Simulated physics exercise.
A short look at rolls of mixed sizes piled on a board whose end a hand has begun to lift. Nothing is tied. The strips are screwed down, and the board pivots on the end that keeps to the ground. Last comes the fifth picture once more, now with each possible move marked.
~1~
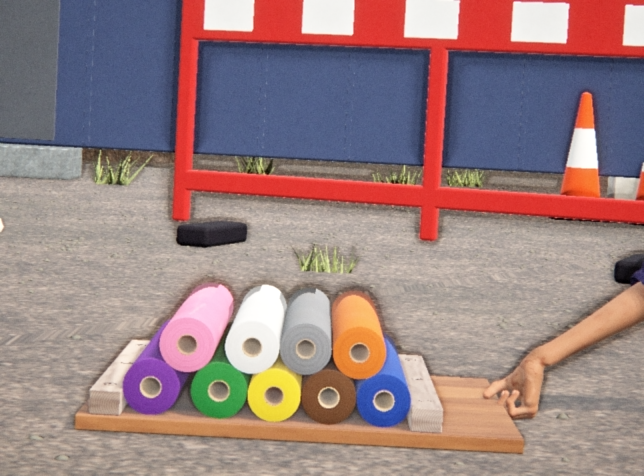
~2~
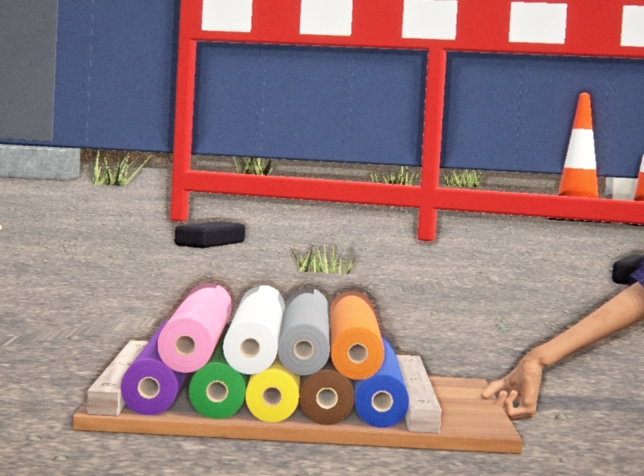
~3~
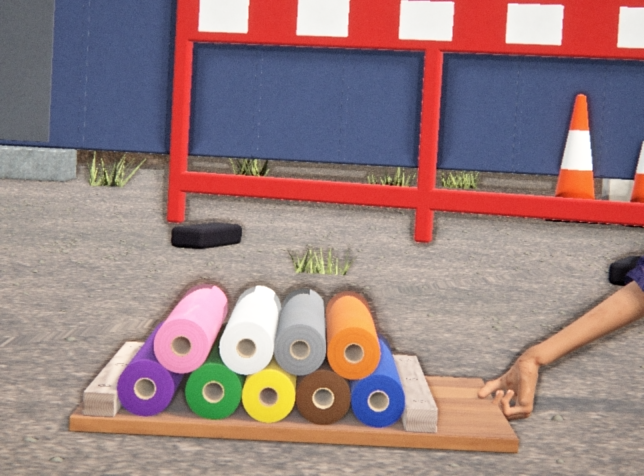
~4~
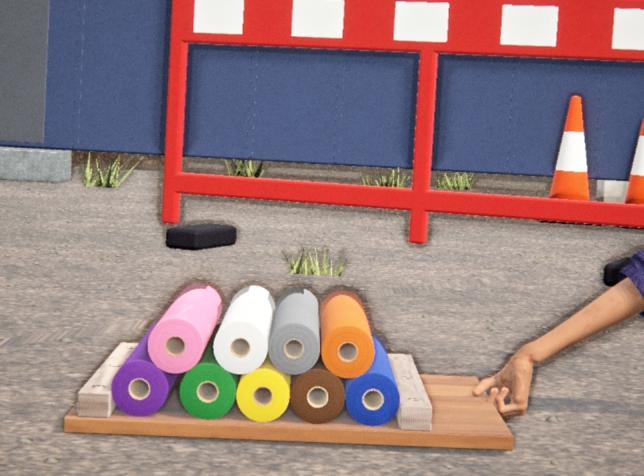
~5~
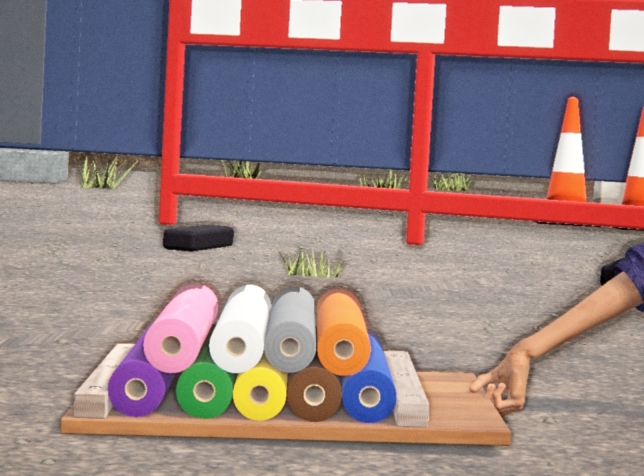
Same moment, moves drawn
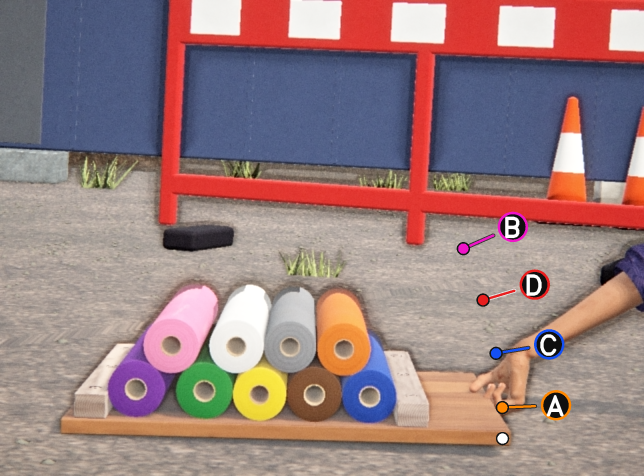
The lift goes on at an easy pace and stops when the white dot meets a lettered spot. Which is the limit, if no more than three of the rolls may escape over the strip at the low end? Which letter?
Lift it to B and no more.
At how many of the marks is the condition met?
Four of the four.
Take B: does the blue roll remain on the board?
The blue roll: Yes.
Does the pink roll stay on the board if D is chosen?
Yes.
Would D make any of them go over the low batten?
No.
On the copy, A at (502, 407); B at (464, 249); C at (496, 353); D at (483, 300); the white dot at (503, 439).
On B. First, board at 16°.
Then, board at 27°.
Finally, board at 27°, none over the low batten.
By contrast, A none over the low batten; C none over the low batten; D none over the low batten.
